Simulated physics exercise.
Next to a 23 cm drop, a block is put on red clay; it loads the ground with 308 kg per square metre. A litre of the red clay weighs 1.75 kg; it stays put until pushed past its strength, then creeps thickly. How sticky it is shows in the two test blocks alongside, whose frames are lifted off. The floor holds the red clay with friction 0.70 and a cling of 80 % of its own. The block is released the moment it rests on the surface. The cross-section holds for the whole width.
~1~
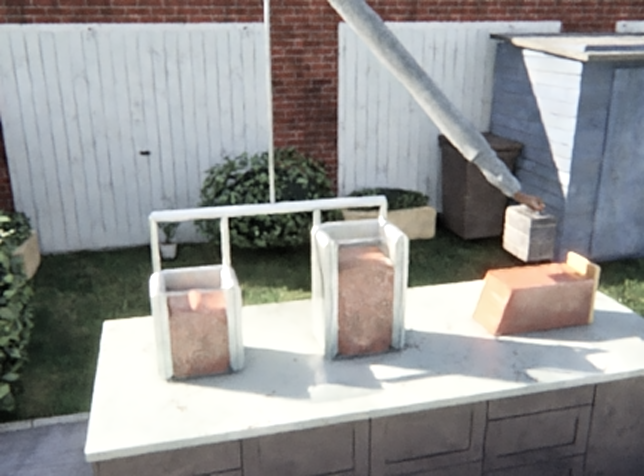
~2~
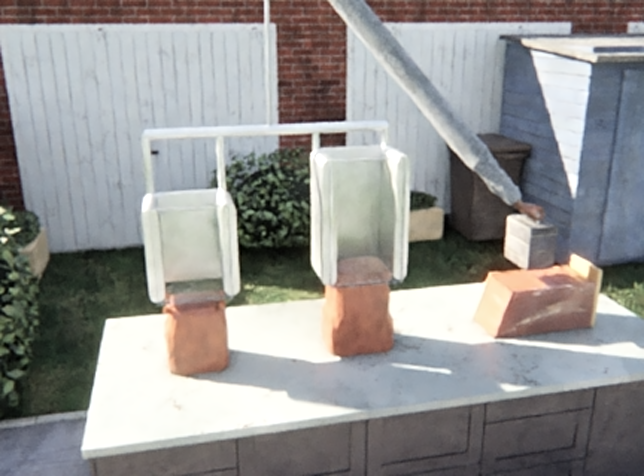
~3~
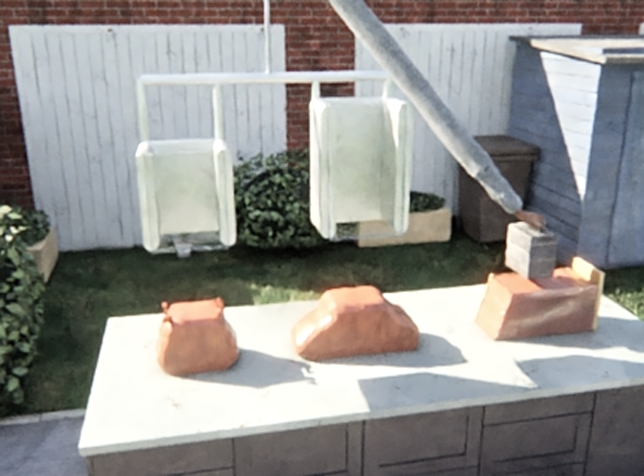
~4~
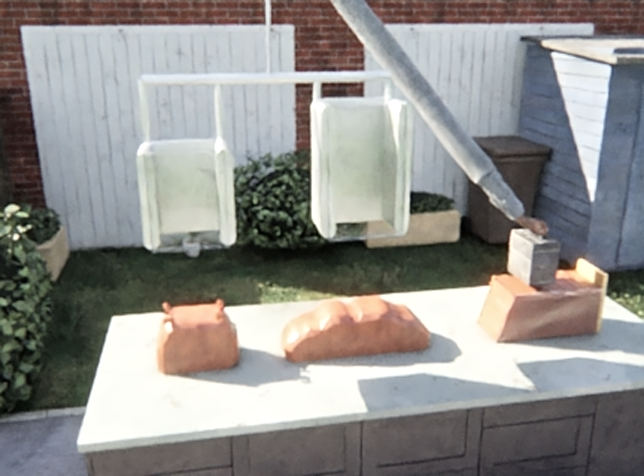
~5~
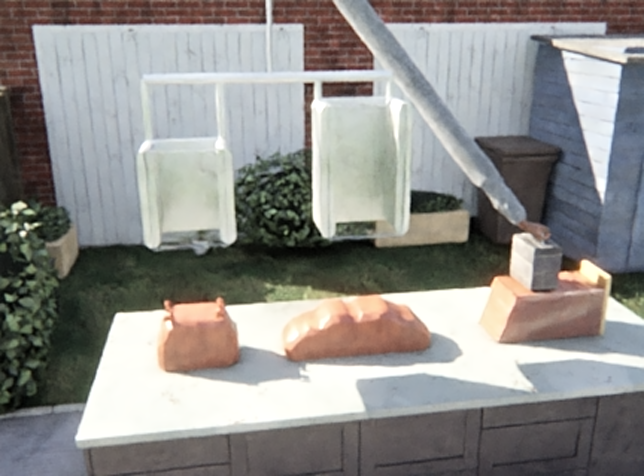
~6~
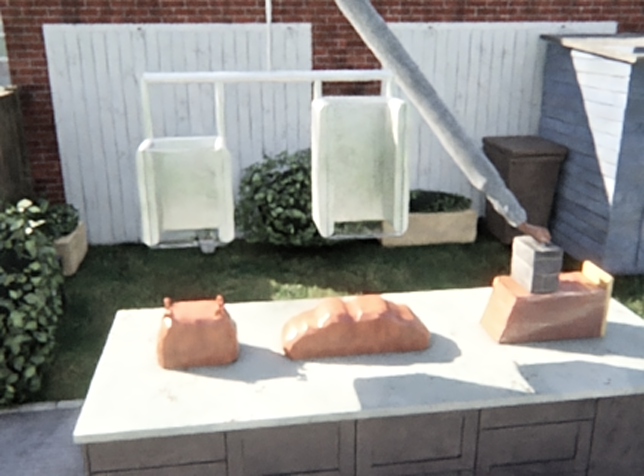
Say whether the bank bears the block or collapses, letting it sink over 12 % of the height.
Under that load the edge collapses.
Last picture + 0.16 s, the block is down by 11 % of the bank's height and leans 4 degrees.
Last picture + 0.35 s, the block is down by 38 % of the bank's height and leans 18 degrees.
Last picture + 0.54 s, the block is down by 64 % of the bank's height and leans 33 degrees.
Last picture + 0.72 s, the block is down by 69 % of the bank's height and leans 33 degrees.
Last picture + 0.83 s, the block is down by 69 % of the bank's height and leans 33 degrees.
